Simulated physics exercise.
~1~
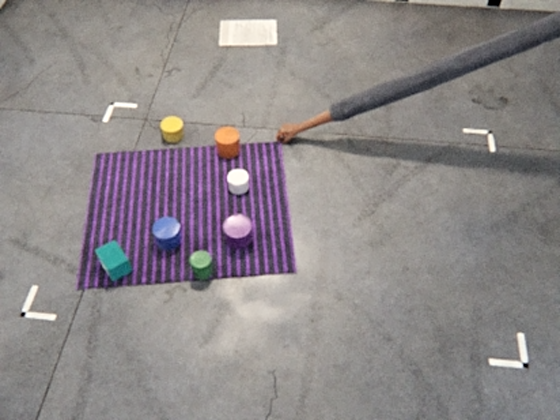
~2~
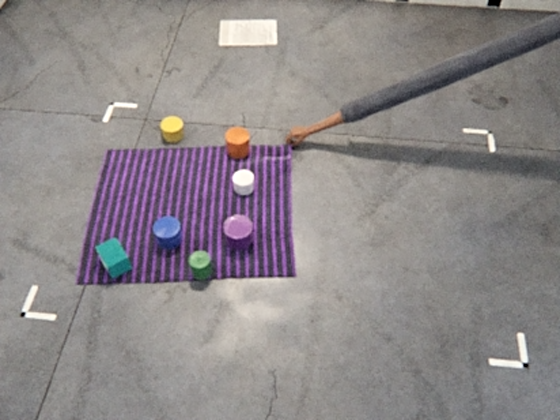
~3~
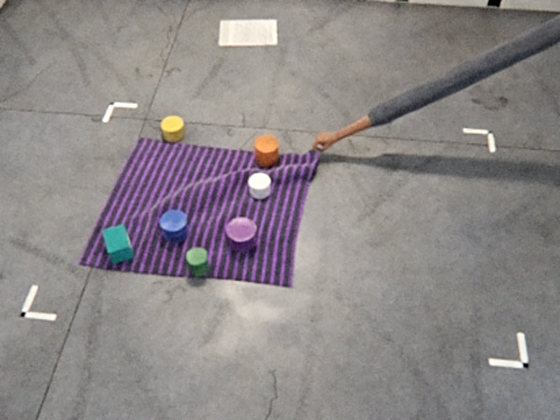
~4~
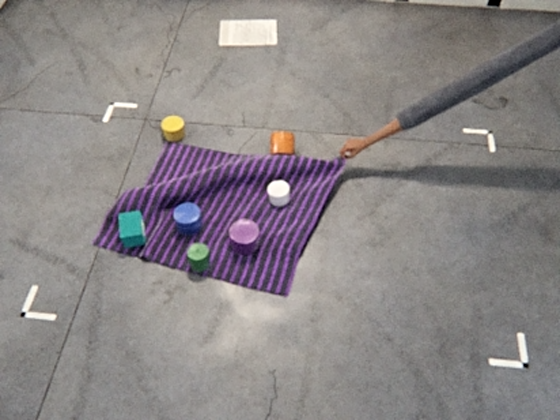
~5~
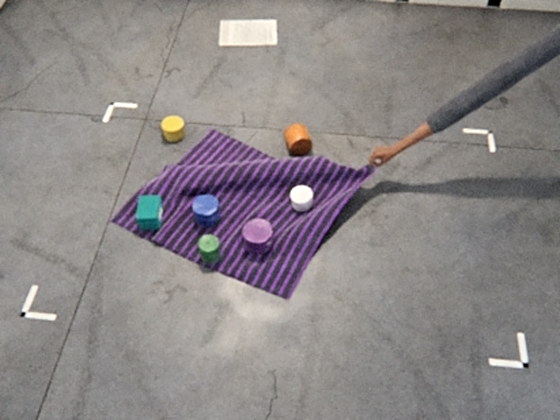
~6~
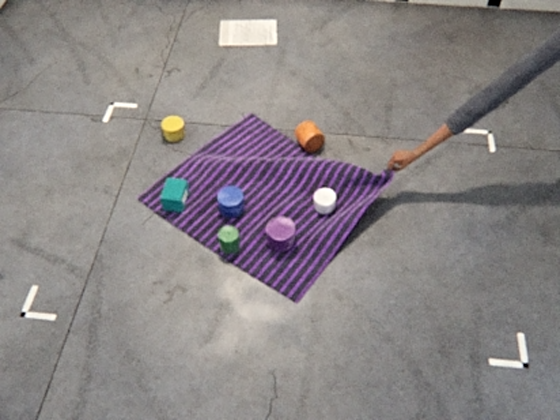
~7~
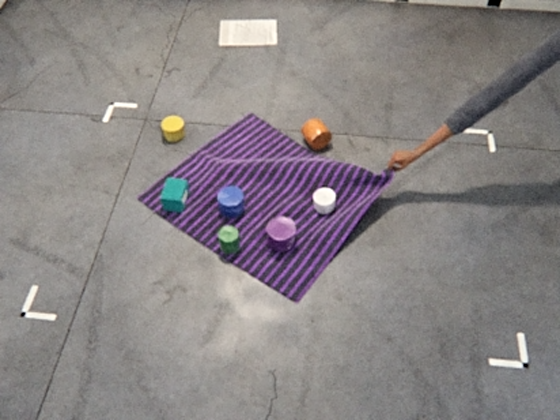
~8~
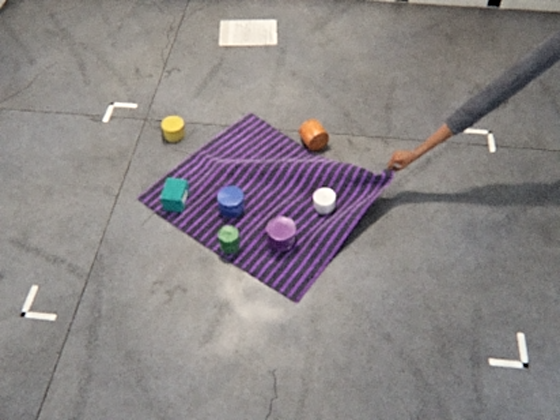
A hand drags a striped purple mat rightward by its corner, carrying tubs along while an orange tub tips onto its side.
